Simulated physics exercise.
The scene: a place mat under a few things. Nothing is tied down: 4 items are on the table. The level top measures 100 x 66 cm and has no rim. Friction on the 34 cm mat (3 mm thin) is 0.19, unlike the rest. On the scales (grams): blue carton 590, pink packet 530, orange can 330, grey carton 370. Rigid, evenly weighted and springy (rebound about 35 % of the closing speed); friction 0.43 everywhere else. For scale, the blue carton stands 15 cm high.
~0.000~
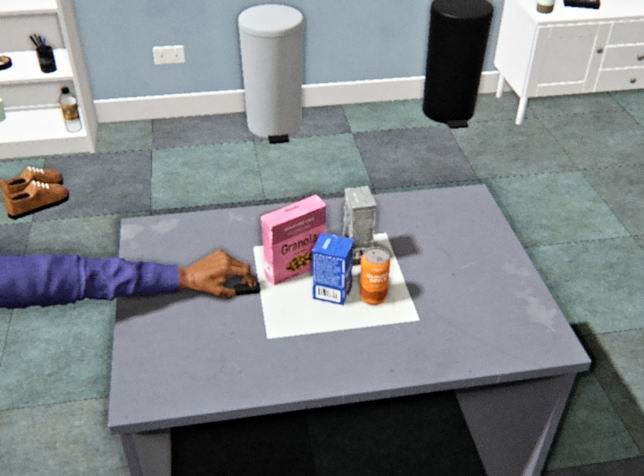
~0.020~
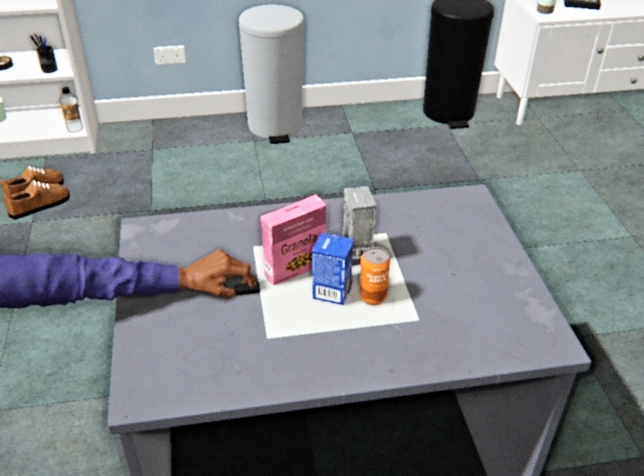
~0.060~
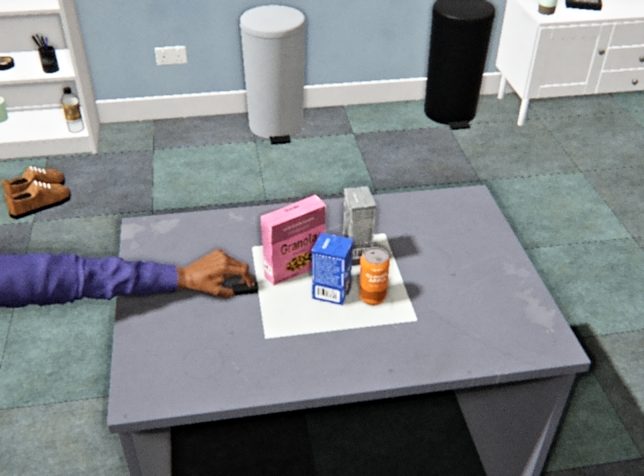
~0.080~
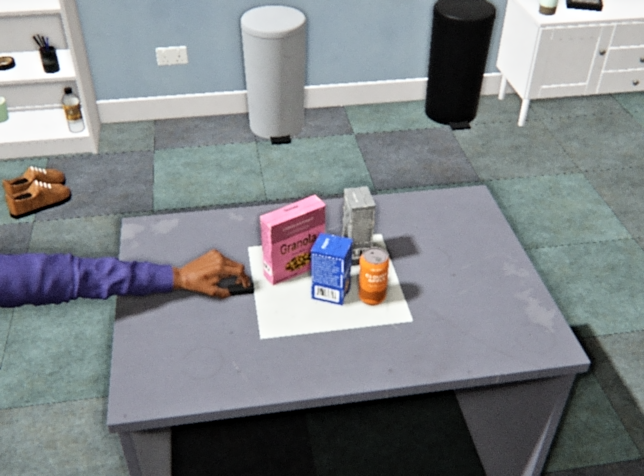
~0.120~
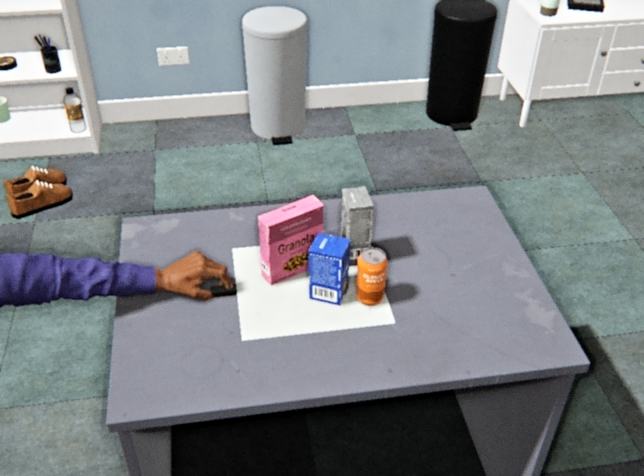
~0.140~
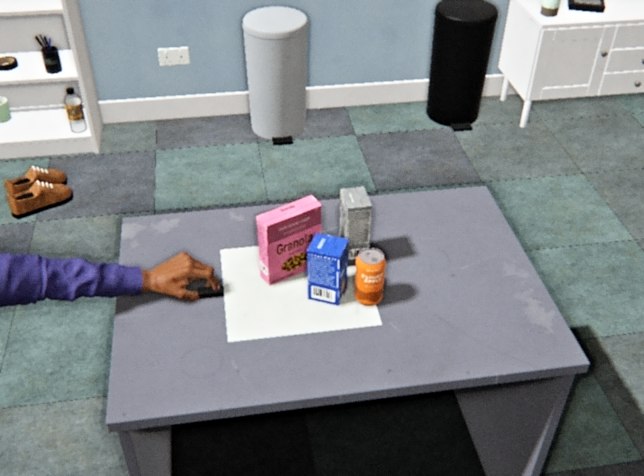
A hand in a purple sleeve gripped the white mat under two cartons, a pink packet and an orange can, then drew it left across the table while the items shifted only slightly.
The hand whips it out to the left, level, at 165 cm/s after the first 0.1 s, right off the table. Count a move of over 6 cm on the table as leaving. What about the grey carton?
The grey carton holds its spot.
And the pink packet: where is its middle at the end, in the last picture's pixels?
At about (255, 246).
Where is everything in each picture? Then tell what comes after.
In the first frame, mat out by 0 cm; grey carton (359, 227); blue carton (333, 270).
In the second frame, mat out by 0 cm; orange can (375, 277); blue carton (333, 270).
In the third frame, mat out by 0 cm; pink packet (294, 241); orange can (374, 277).
In the fourth frame, mat out by 1 cm; blue carton (331, 270); pink packet (294, 241).
In the fifth frame, mat out by 5 cm; orange can (371, 278); blue carton (329, 270).
In the sixth frame, mat out by 8 cm; grey carton (355, 227); pink packet (290, 241).
Around 0.24 s, mat out by 25 cm; grey carton shifted 3 cm near (347, 229); blue carton shifted 4 cm; pink packet shifted 4 cm.
Around 0.34 s, mat out by 41 cm; grey carton at 5° to upright near (345, 229); blue carton at 6° to upright; pink packet shifted 8 cm.
Around 0.44 s, mat out by 58 cm; grey carton shifted 2 cm near (350, 229); pink packet at 5° to upright; blue carton shifted 5 cm.
Around 0.74 s, mat out by 92 cm; grey carton shifted 2 cm near (349, 229); pink packet at 3° to upright; blue carton shifted 5 cm.
Finally (1.8 s), not toppled but over 6 cm from the start, pink packet; the other 3 still in place (within 6 cm). Final places as that camera would see them, grey carton near (348, 229).
